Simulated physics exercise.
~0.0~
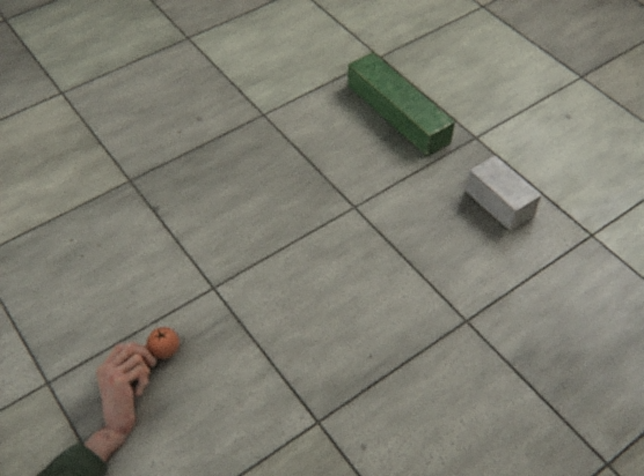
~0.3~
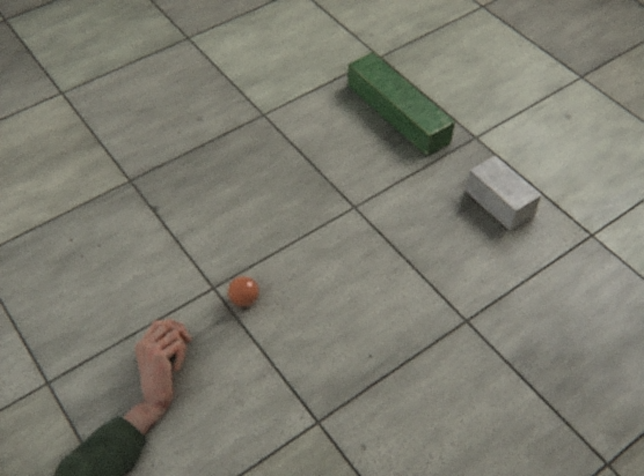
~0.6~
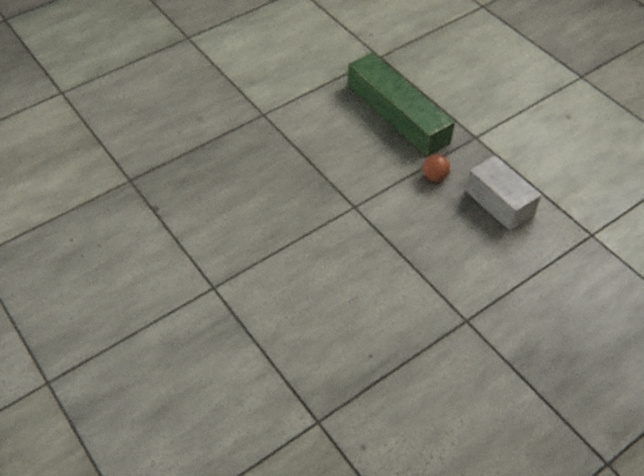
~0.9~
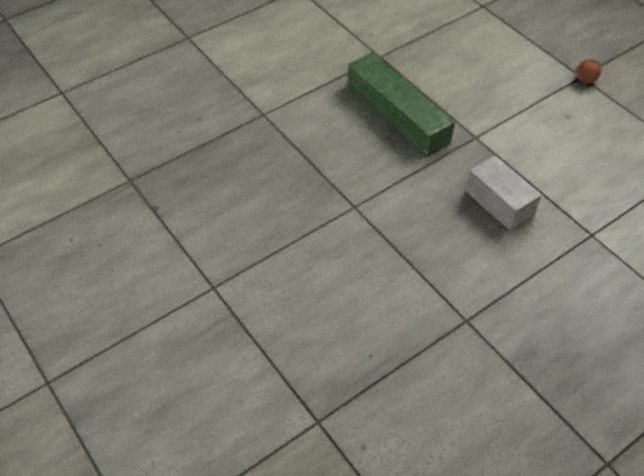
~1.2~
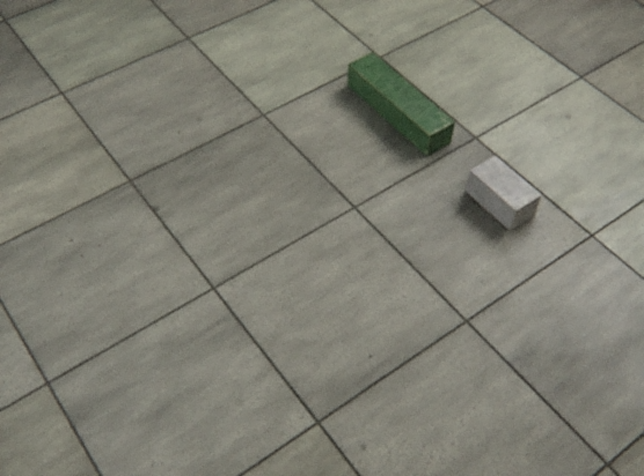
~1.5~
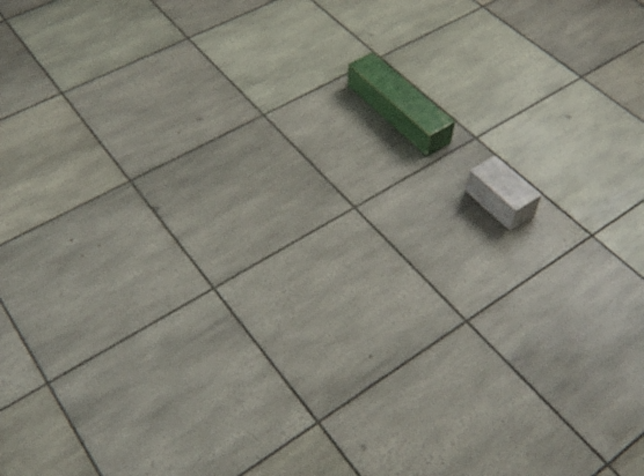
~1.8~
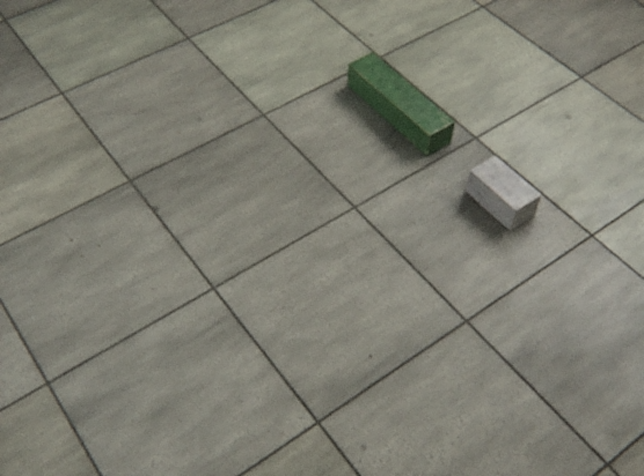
An orange tomato leaves a hand at the lower left and rolls quickly up and to the right across a tiled floor as the hand draws back. It passes through the gap between a green block and a white block, then rolls out of view.
